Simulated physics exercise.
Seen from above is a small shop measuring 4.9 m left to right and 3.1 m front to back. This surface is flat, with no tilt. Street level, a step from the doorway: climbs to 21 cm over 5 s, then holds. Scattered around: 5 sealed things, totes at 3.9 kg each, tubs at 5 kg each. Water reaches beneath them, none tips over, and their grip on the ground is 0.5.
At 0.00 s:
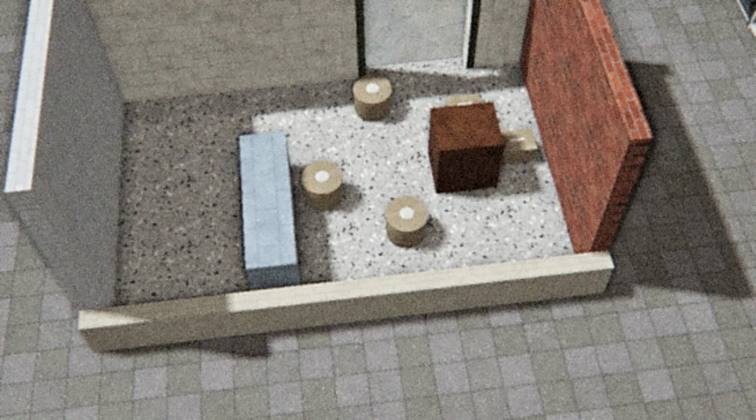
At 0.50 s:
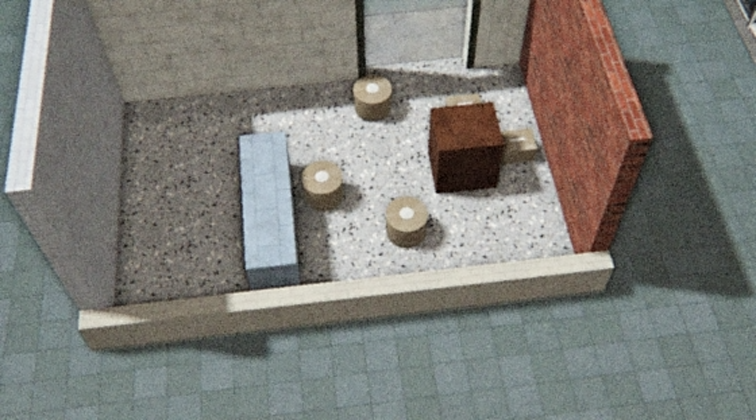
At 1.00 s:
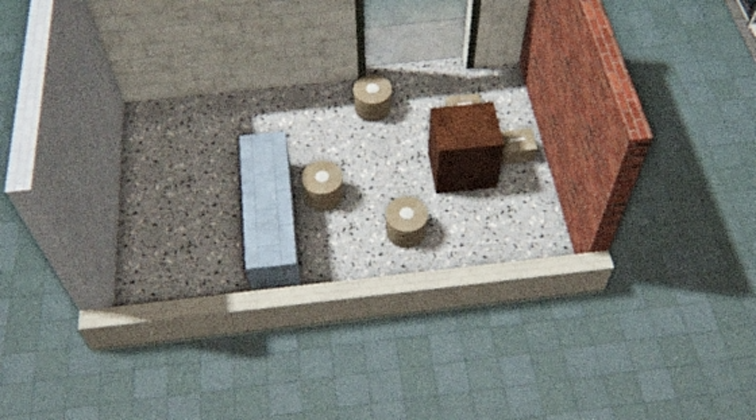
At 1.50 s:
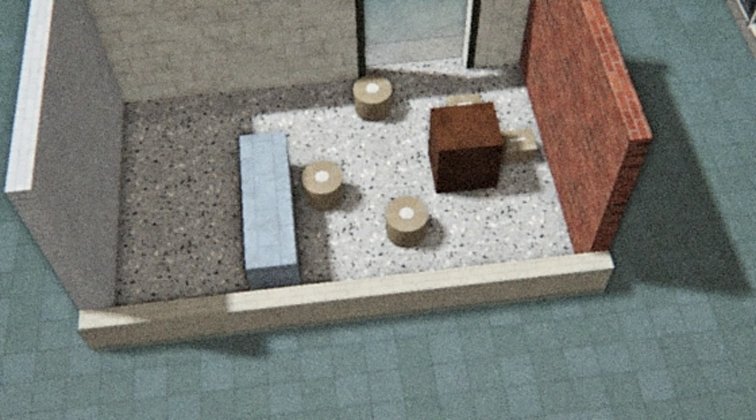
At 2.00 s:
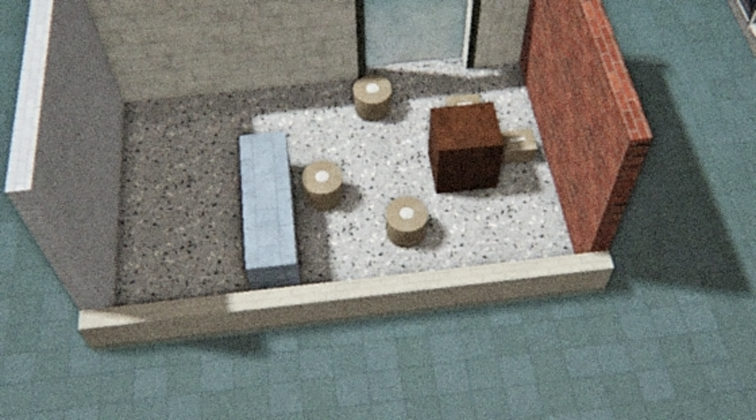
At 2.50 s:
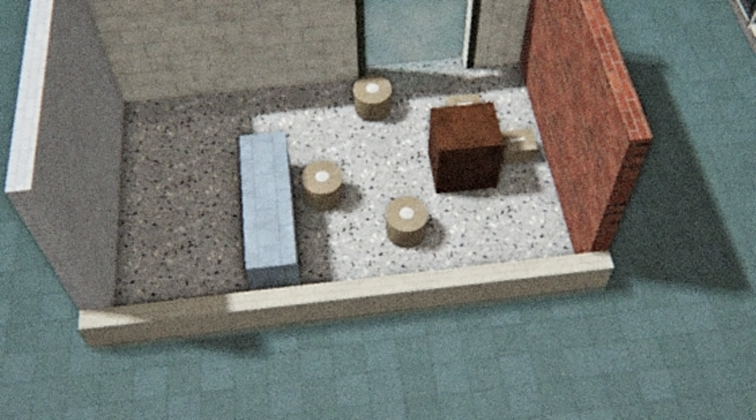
In a small walled shop seen from above, water covers the paving outside while everything inside stays still.
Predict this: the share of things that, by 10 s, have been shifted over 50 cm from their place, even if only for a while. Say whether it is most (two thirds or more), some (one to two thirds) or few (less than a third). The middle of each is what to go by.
Most.
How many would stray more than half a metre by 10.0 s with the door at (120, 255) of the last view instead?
Then 1 of them would.
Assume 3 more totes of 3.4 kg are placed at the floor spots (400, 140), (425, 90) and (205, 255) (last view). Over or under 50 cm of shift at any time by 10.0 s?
So, in the order asked, it's too far, too far and not far enough.
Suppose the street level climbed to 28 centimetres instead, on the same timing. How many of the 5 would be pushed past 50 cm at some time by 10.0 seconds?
Count under that change: 5.
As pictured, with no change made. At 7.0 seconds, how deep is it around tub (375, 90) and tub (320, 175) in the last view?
First about 3 cm, second about 9 cm.
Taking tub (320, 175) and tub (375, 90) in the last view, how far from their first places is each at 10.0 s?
The first is 200 cm from its start, the second 100 cm.
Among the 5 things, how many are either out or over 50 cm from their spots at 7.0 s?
Count: 5.
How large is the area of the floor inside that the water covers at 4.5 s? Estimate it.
4.0 m2.
After 3.5 s 0 of 5 are over 50 cm from their spots; 0 afloat.
After 4.5 s 1 of 5 are over 50 cm from their spots; 1 afloat.
After 7.0 s 5 of 5 are over 50 cm from their spots; 3 afloat.
After 10.0 s 4 of 5 are over 50 cm from their spots, and 5 have been at some point; 4 afloat.
